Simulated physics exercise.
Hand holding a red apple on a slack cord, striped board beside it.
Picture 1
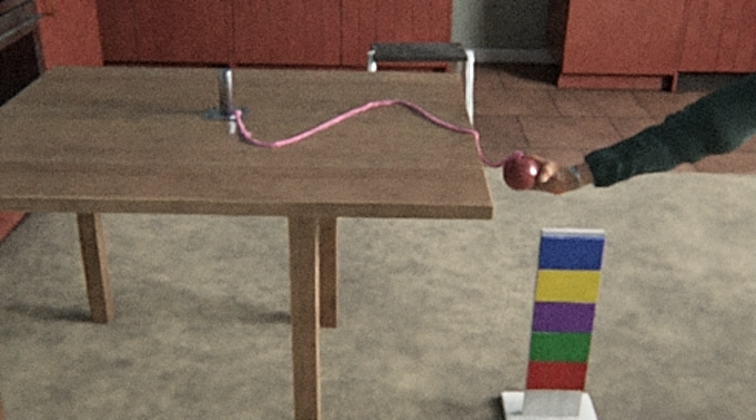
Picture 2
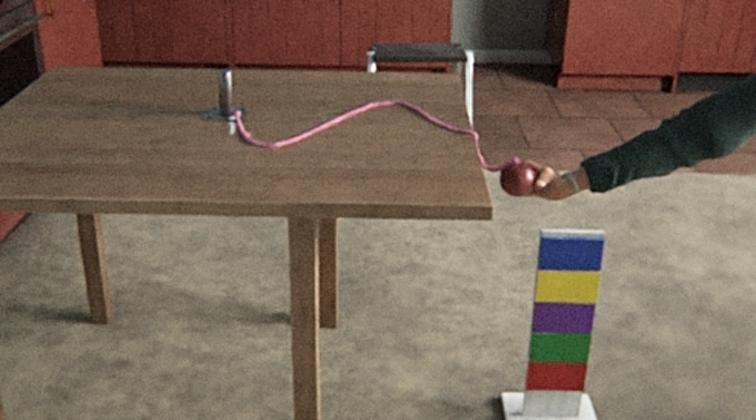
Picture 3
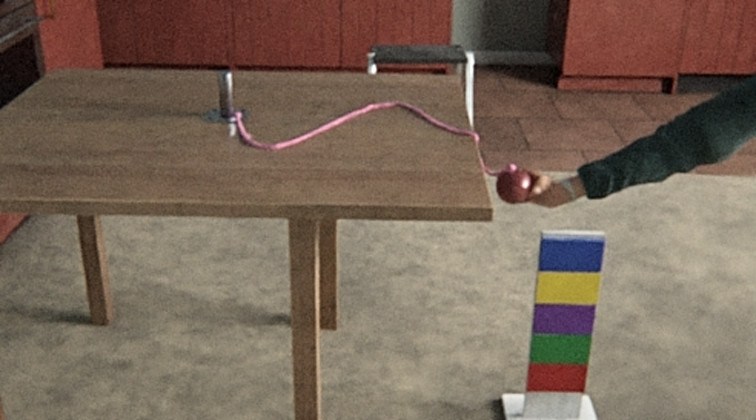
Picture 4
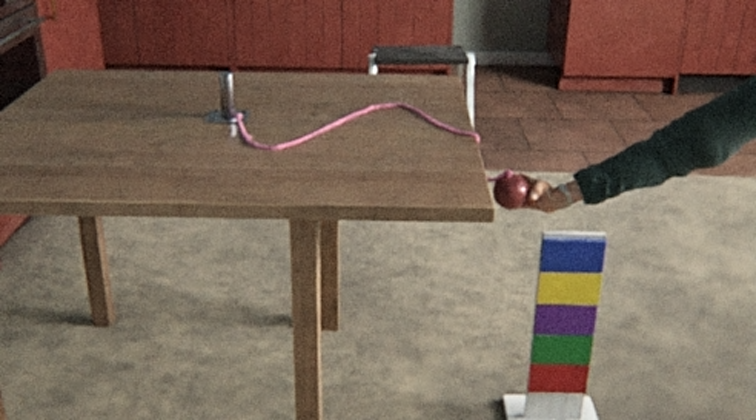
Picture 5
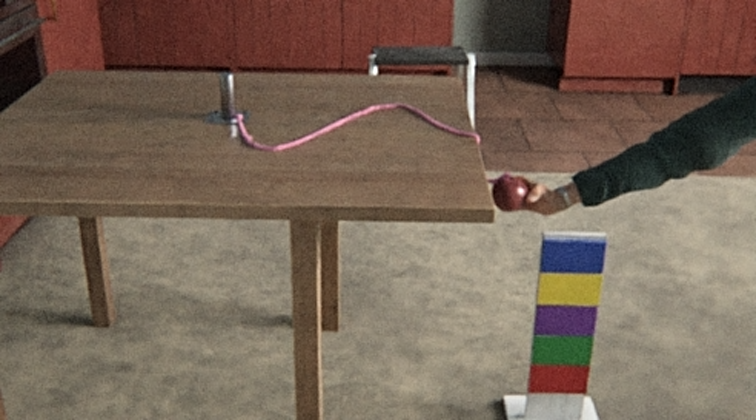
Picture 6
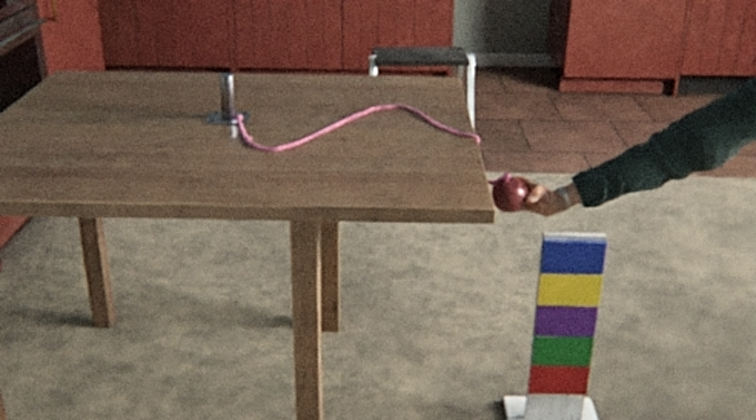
Hand slightly lowering a red apple beside a wooden table with a slack pink cord, above a colourful striped board.
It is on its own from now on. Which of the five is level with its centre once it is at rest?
Red.
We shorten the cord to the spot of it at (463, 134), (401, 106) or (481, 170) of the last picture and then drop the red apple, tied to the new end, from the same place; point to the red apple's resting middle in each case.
Cut 1: About (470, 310). Cut 2: About (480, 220). Cut 3: About (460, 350).
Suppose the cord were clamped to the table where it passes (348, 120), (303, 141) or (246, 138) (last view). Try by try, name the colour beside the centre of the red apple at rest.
Note: Try 1 yellow; try 2 purple; try 3 green.
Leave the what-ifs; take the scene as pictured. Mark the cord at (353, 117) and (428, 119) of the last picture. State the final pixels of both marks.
First near (468, 138), second near (469, 247).
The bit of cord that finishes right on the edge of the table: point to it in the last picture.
(360, 114).
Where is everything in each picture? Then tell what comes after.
Red apple (520, 173); blue (572, 255); yellow (568, 287); purple (564, 318); green (561, 348); red (557, 377), in the first frame.
Red apple (517, 179); cord through (242, 128) (289, 142) (345, 116) (404, 104) (449, 127), in the second frame.
Red apple (513, 187), in the third frame.
Red apple (511, 192); cord through (243, 131) (291, 144) (346, 119) (405, 106) (451, 129), in the fourth frame.
Red apple (509, 195), in the fifth frame.
Red apple (509, 195); cord through (244, 132) (291, 146) (347, 120) (406, 107) (451, 131), in the sixth frame.
Soon after, apple near (489, 356); level with green.
After that, apple near (440, 371); level with red.
And then, apple near (472, 375); level with red.
In the end, apple near (458, 374); level with red. Its centre hangs level with the red band.
